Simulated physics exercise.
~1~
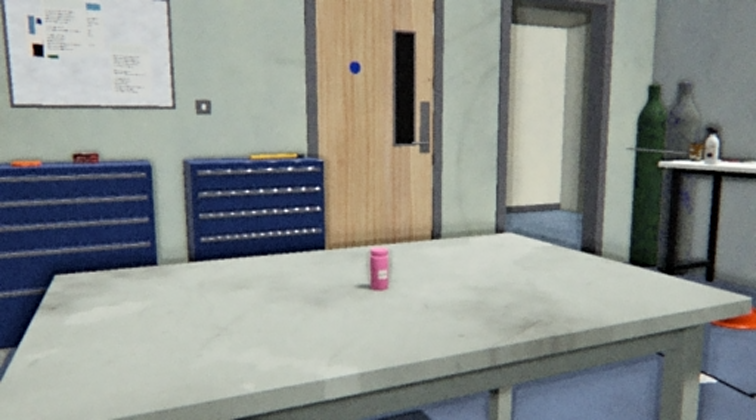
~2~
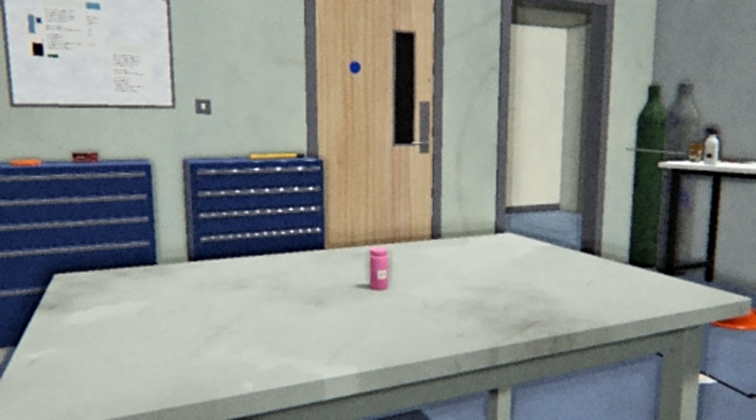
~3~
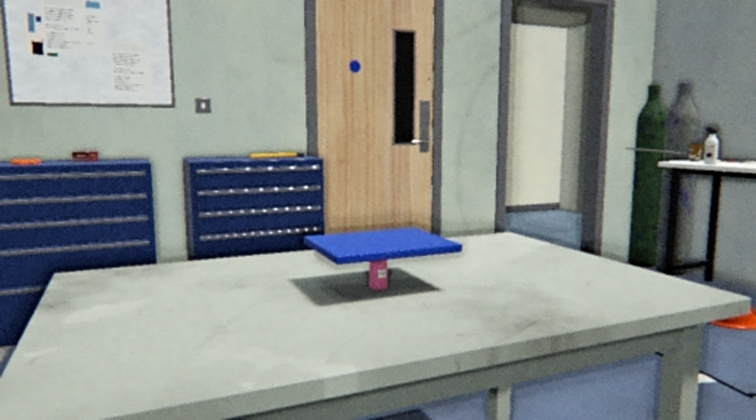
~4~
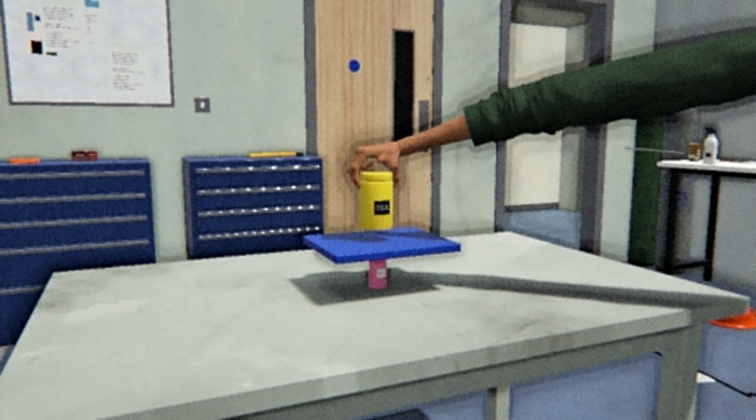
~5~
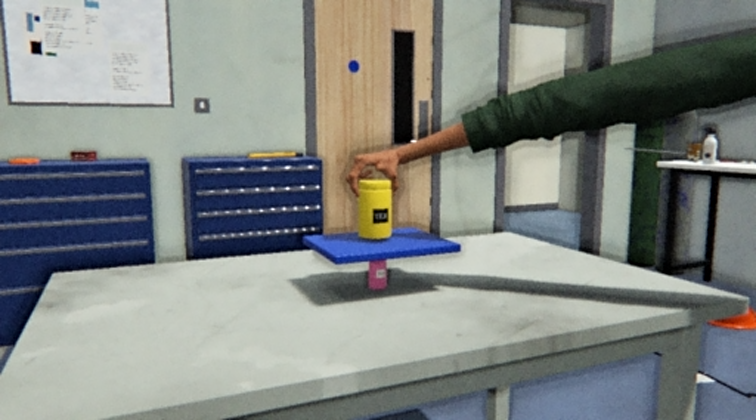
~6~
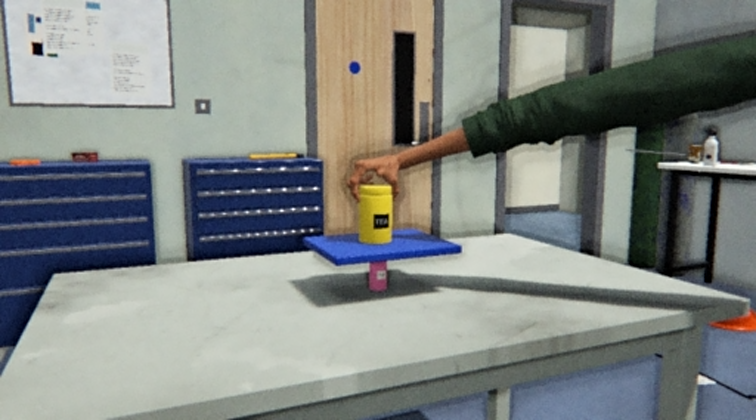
In this clip, a pink shaker stands on a grey table, then a blue board appears on top of it, and a hand reaching from the right lowers a yellow jar onto the board, keeping hold of it.
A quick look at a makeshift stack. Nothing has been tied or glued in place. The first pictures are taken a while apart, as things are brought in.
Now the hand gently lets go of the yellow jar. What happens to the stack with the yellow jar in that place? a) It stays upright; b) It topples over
Answer: A.
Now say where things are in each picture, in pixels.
In the first frame, the last thing is not in view yet; pink shaker (379, 269).
In the second frame, the last thing is not in view yet; pink shaker (379, 269).
In the third frame, the last thing is not in view yet; pink shaker (379, 268).
In the fourth frame, coming down; yellow jar (376, 200); pink shaker (378, 267).
In the fifth frame, coming down; yellow jar (375, 208); pink shaker (377, 268).
In the sixth frame, in place under the hand; yellow jar (375, 214); pink shaker (378, 269).
Then, 0.20 s on from there, no change.
Then, 0.50 s on from there, yellow jar resting near (375, 214).
In the end, all 3 unmoved. At the end, from the last picture's camera, yellow jar near (375, 214). The stack keeps its balance.
